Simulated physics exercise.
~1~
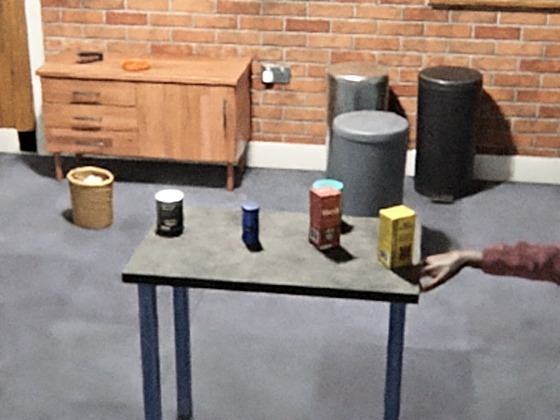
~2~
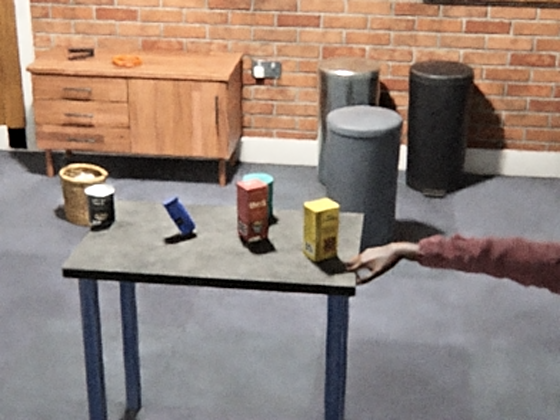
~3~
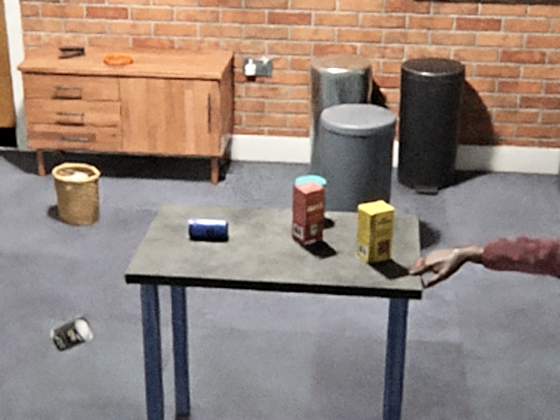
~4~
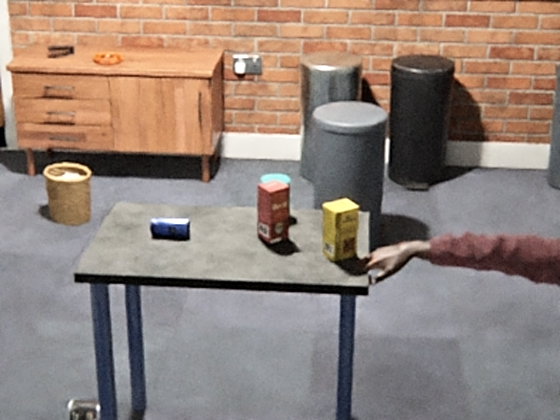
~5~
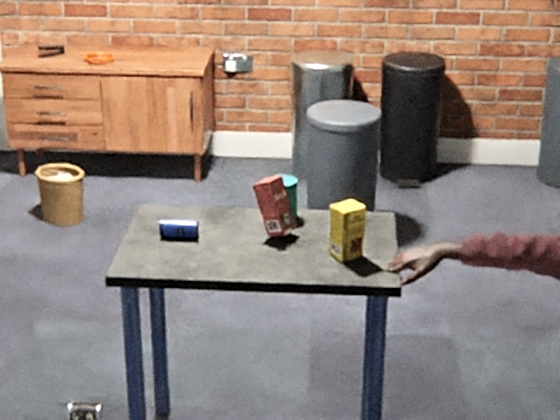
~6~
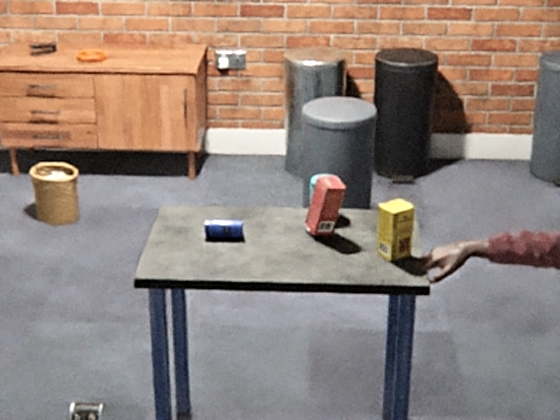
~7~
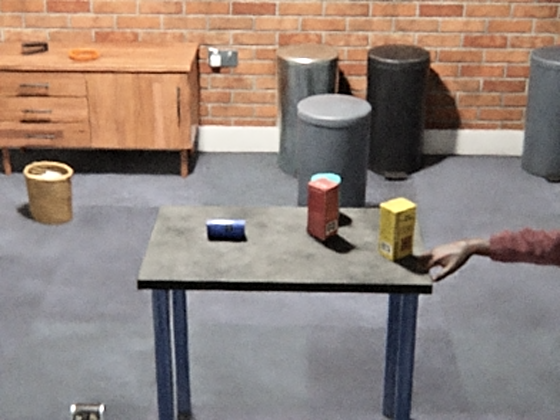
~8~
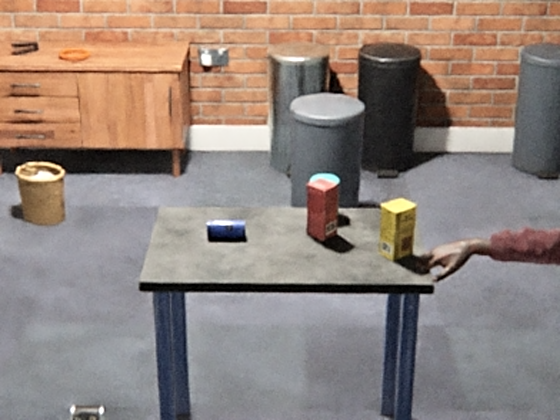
A hand at the right edge jerked a small table left and back, twice over; the black tin dropped off the left side to the floor and the blue shaker toppled, while the red carton rocked but stayed standing beside the yellow carton and turquoise jar.
